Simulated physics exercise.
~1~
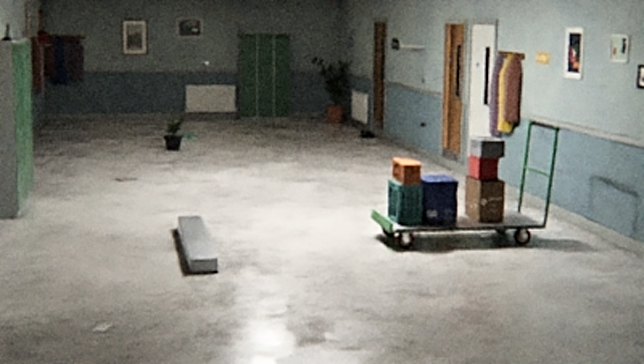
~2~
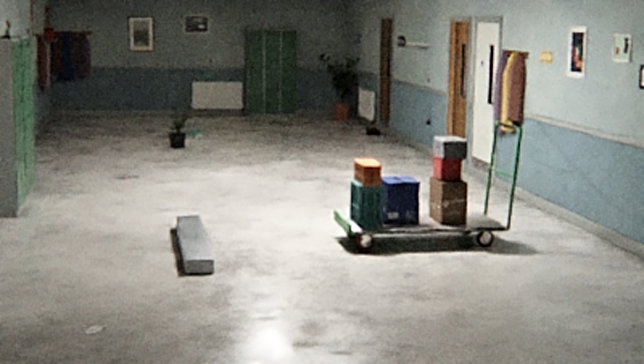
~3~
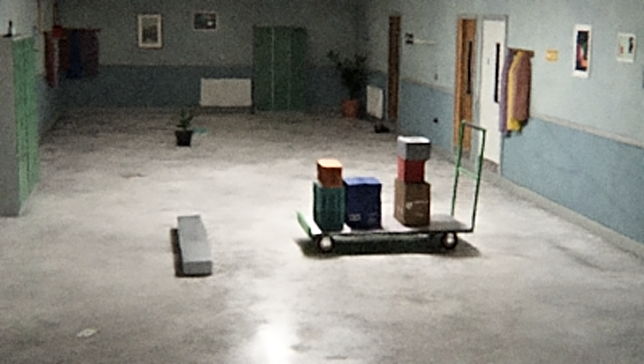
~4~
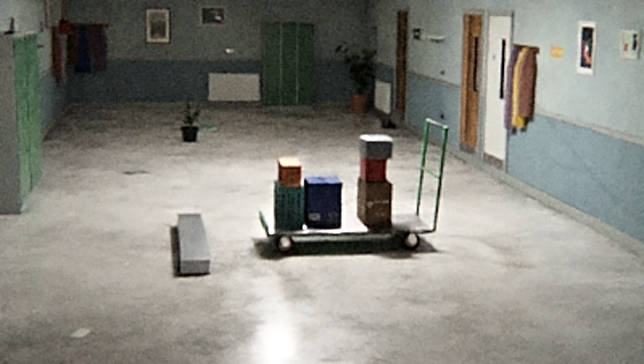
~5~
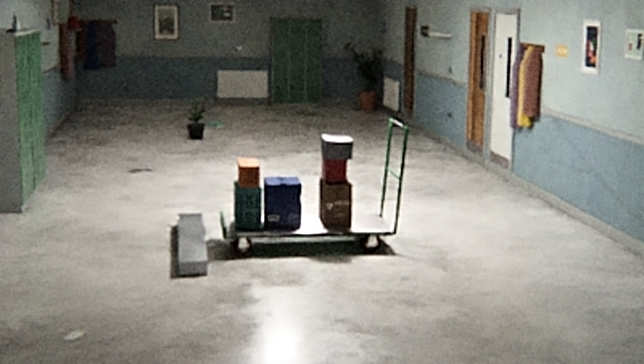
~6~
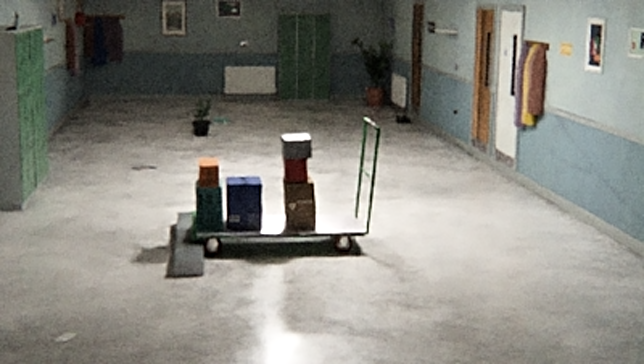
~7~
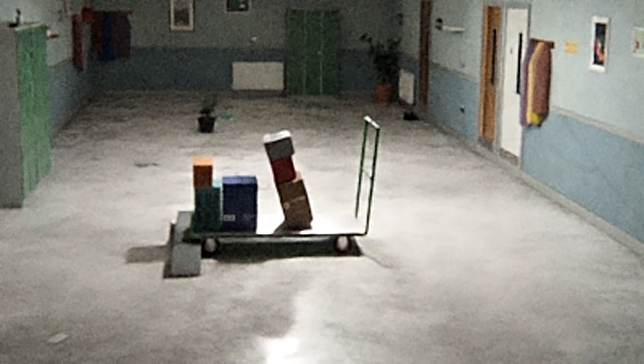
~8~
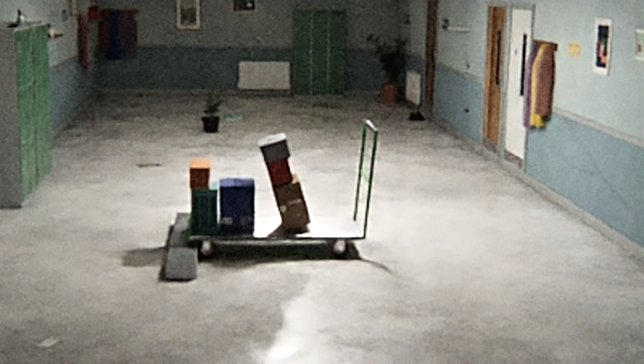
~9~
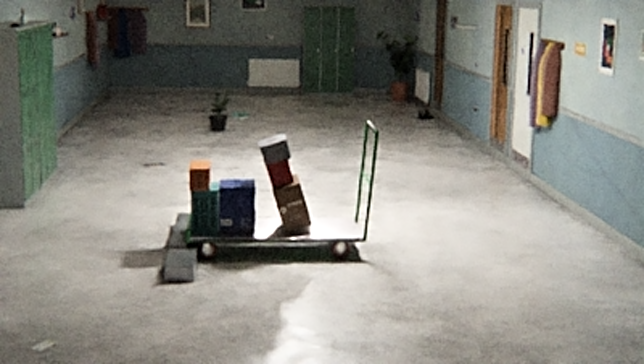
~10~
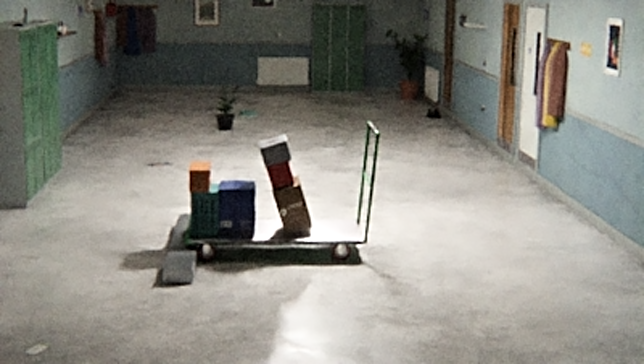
The footage shows a flat cart stacked with boxes rolling left across a grey floor until it stops against a low kerb, where the brown parcel, red tote and grey toolbox tip left together and stay leaning, with everything still on the platform.
